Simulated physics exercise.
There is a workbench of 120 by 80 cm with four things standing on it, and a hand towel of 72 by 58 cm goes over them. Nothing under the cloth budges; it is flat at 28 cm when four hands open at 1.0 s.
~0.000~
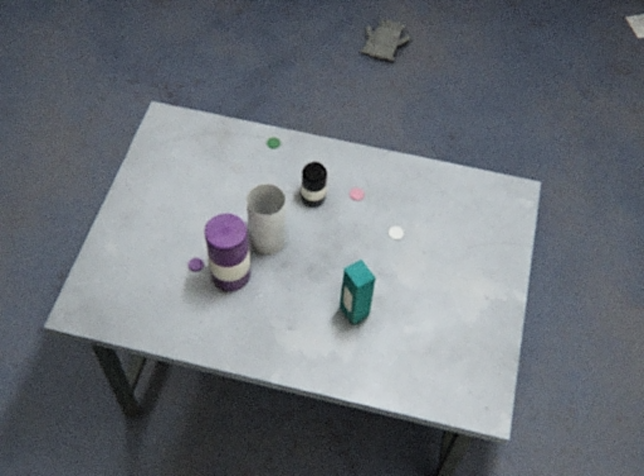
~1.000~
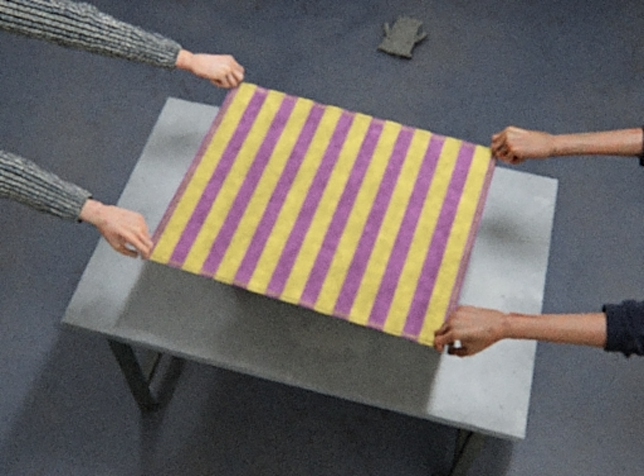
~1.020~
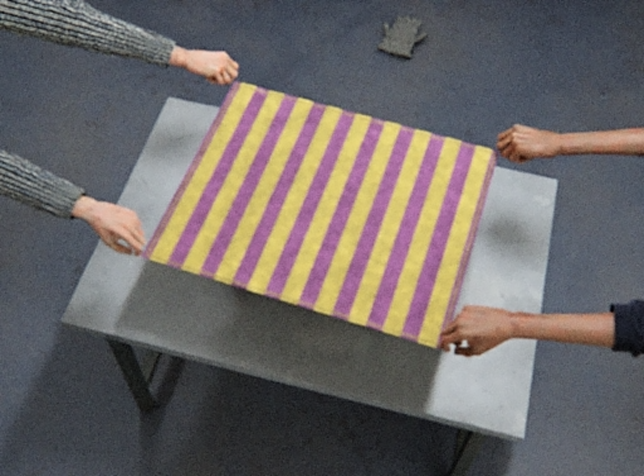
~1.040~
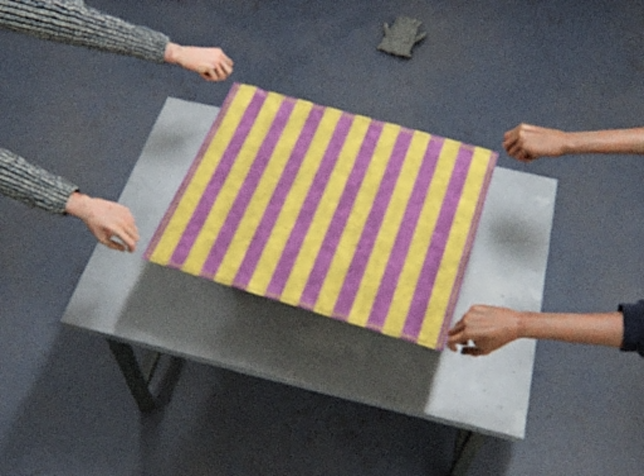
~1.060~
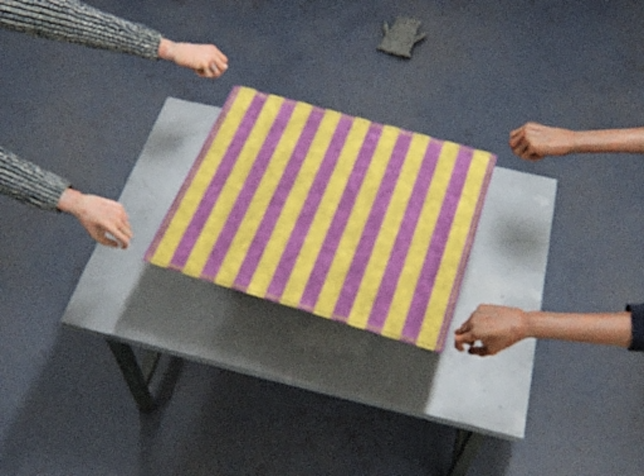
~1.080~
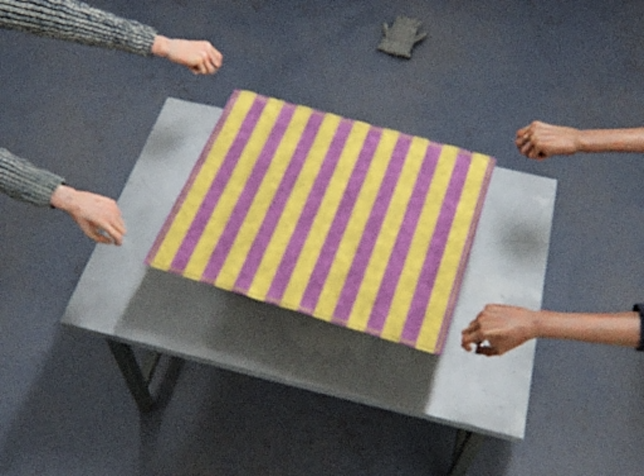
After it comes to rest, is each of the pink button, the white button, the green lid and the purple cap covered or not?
At the end, the pink button stays bare; the white button is hidden; the green lid stays bare; the purple cap is hidden.
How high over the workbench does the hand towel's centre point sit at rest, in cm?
Around 19 cm up.
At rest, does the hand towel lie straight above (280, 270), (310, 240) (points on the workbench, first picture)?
The first vanishes under it; the second gets covered.
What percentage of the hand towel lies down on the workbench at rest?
About 10 %.
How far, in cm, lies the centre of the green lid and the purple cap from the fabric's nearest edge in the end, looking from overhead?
About 17 cm, 4 cm.
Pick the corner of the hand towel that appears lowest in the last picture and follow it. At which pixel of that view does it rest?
(415, 338).
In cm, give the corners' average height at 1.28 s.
Roughly 2 centimetres.
At 1.3 s, 10 % of it is down, spanning 68 by 53 cm, above purple cap, white button.
At 1.5 s, 10 % of it is down, spanning 69 by 49 cm, above purple cap, white button.
At 1.7 s, 10 % of it is down, spanning 69 by 50 cm, above purple cap, white button.
At 1.9 s, 10 % of it is down, spanning 69 by 50 cm, above purple cap, white button.
At 2.7 s, 10 % of it is down, spanning 69 by 51 cm, above purple cap, white button.
